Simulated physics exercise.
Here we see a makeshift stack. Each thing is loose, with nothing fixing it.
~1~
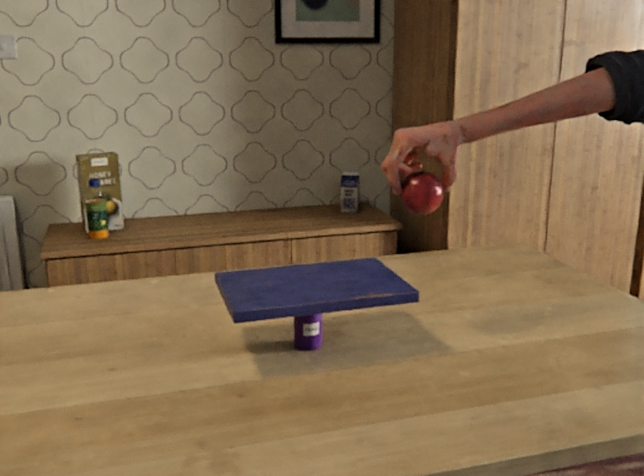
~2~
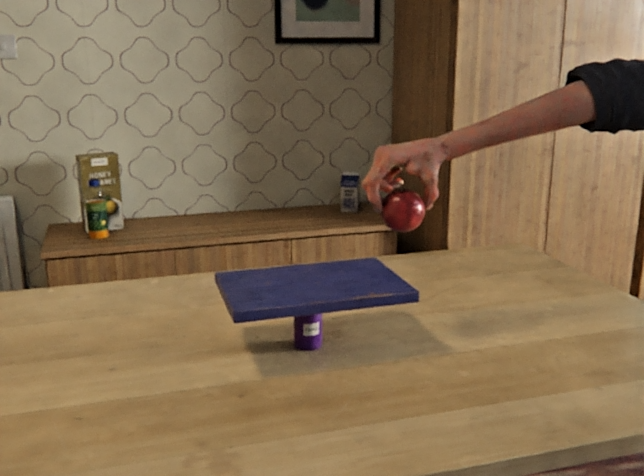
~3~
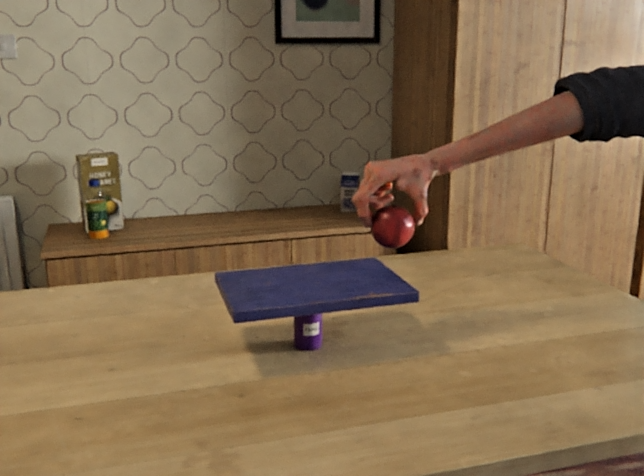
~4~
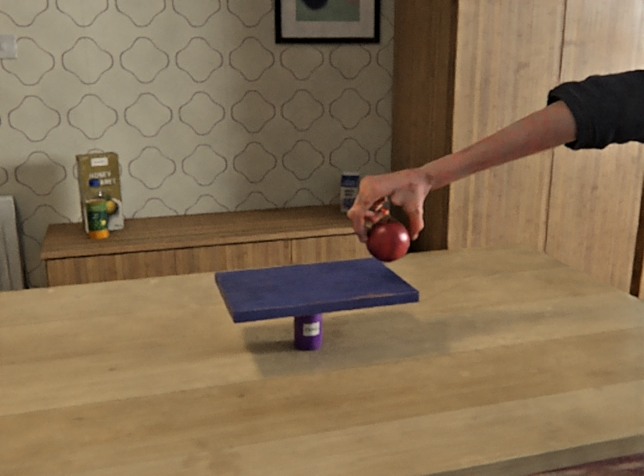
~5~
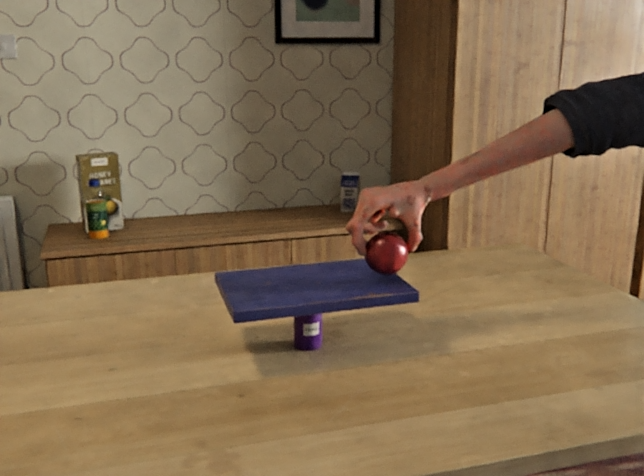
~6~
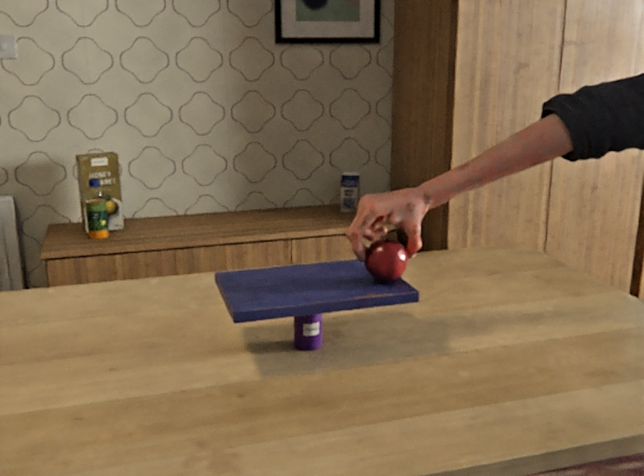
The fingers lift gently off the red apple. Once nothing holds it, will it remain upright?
The stack breaks down.
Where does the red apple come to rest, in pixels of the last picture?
Somewhere around (464, 318) in the last picture.
Then, 0.40 s past the last view, red apple now fallen; blue board rocked 26° from its first pose.
Then, 0.60 s past the last view, blue board rocked 36° from its first pose.
Then, 0.70 s past the last view, blue board rocked 30° from its first pose.
Then, 0.80 s past the last view, blue board rocked 27° from its first pose.
Finally, fallen, red apple and blue board; purple shaker still in place. Final places as the last picture's camera would see them, red apple near (464, 318). The stack comes apart.
